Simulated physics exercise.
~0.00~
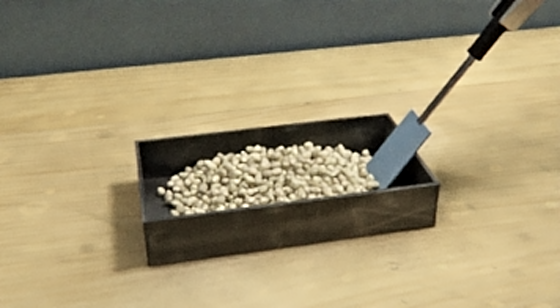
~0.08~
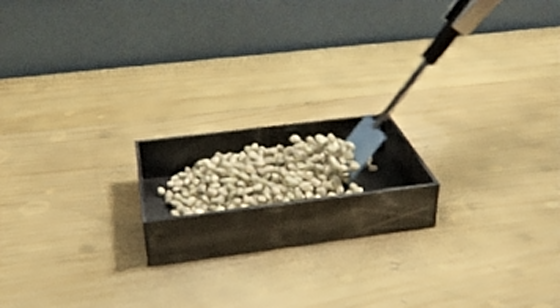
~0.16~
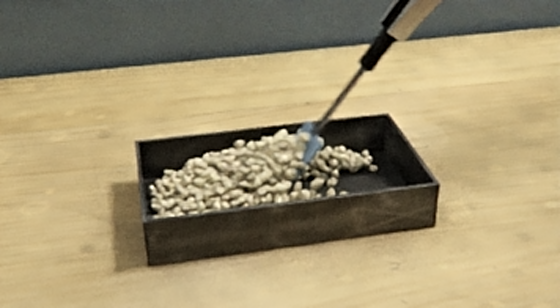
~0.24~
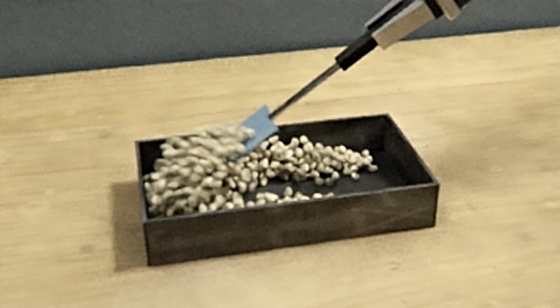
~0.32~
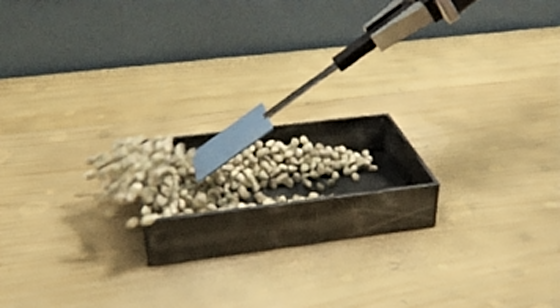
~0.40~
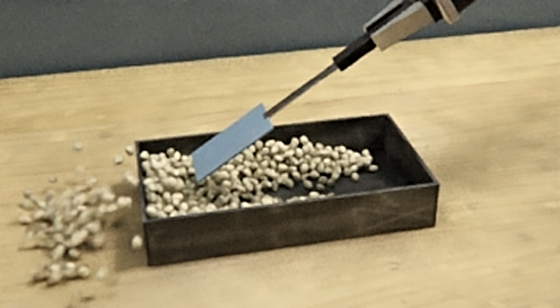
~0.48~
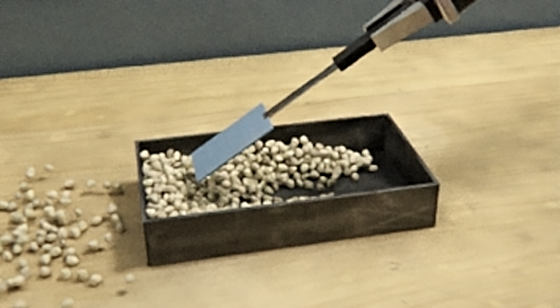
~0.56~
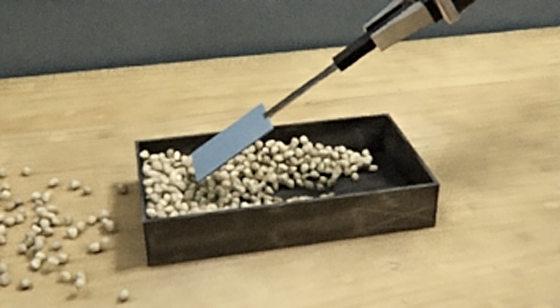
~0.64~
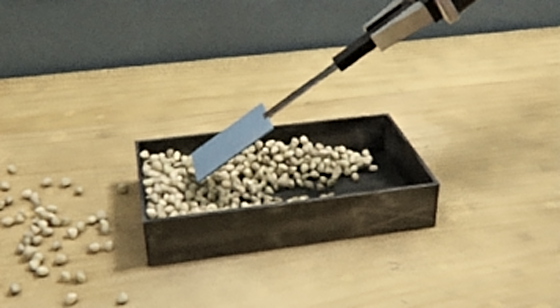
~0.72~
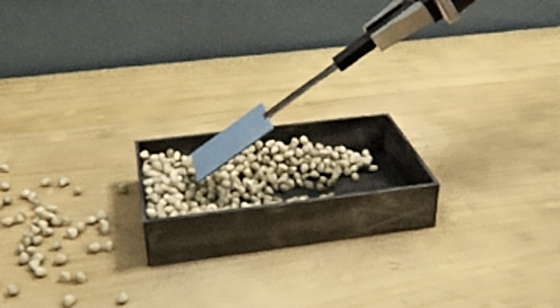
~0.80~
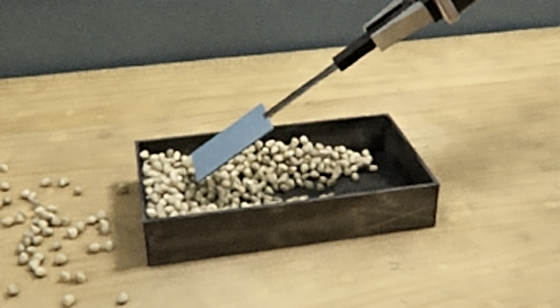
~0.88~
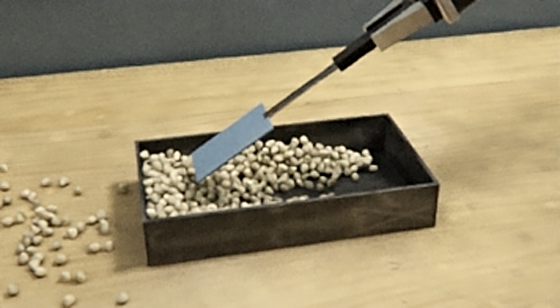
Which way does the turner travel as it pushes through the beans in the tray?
The turner travels to the left, pushing beans towards the left end of the tray.
